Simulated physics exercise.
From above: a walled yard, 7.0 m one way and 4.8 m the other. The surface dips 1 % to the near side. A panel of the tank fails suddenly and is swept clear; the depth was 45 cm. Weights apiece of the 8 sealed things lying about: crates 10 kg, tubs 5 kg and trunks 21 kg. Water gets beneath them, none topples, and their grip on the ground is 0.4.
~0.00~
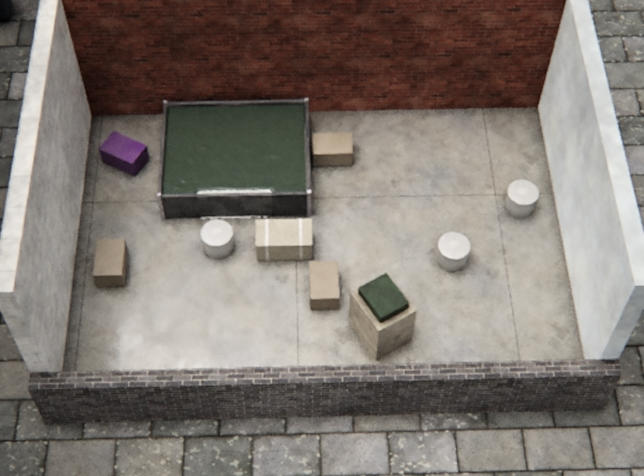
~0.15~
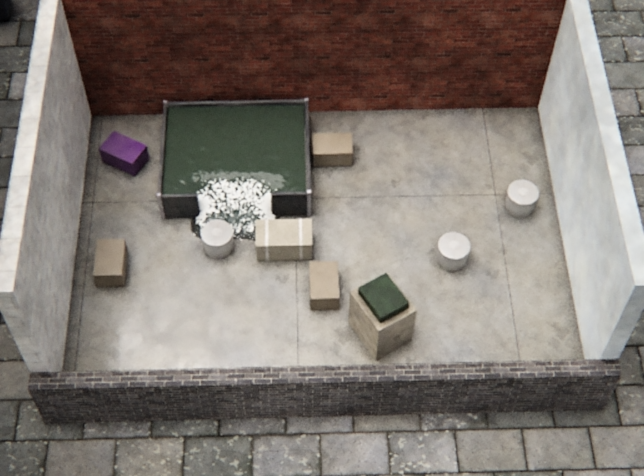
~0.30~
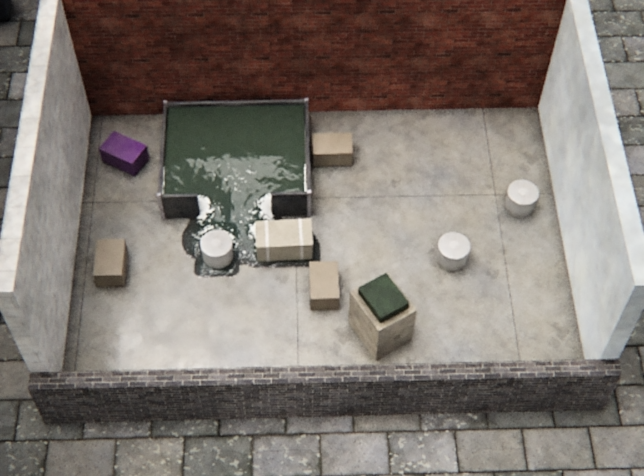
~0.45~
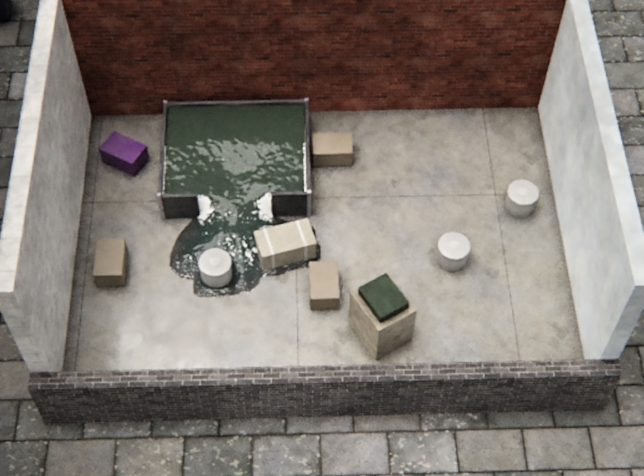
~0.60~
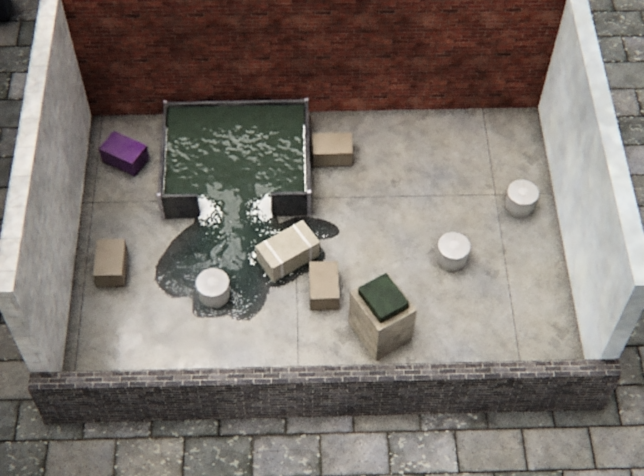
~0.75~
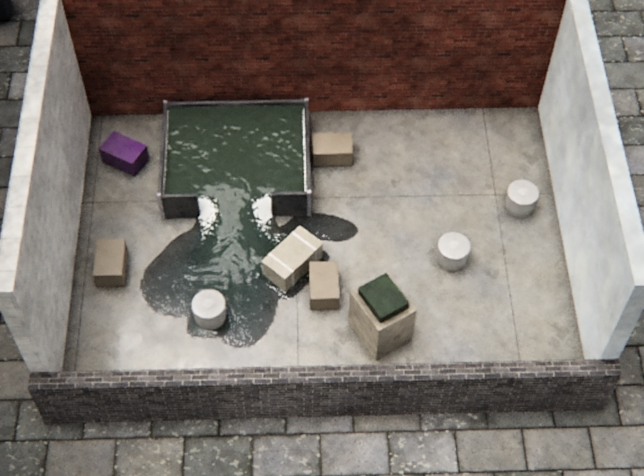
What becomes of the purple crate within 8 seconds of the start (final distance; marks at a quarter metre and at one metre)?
The purple crate slides a little.
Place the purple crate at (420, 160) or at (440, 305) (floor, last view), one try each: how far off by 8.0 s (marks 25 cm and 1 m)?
In turn: It holds its place; it barely shifts.
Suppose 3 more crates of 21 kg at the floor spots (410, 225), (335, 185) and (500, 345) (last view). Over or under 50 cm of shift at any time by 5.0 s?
In turn: Less, short of it, short of it.
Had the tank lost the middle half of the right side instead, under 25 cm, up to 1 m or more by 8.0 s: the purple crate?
In that case the purple crate stays put.
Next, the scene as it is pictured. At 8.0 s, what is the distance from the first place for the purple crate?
About 80 cm.
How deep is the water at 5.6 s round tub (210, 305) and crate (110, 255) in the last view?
About 4 and 6 cm.
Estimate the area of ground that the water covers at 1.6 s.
About 12.0 m2.
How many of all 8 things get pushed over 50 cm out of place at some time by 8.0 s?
That makes 5.
After 1.6 s the purple crate is near (123, 147), 0.0 m from its start, aground; 1 afloat.
After 3.6 s the purple crate is near (123, 147), 0.0 m from its start, aground; 1 afloat.
After 5.6 s the purple crate is near (139, 118), 0.6 m from its start, aground; 2 afloat.
After 8.0 s the purple crate is near (144, 111), 0.7 m from its start, afloat; 3 afloat.
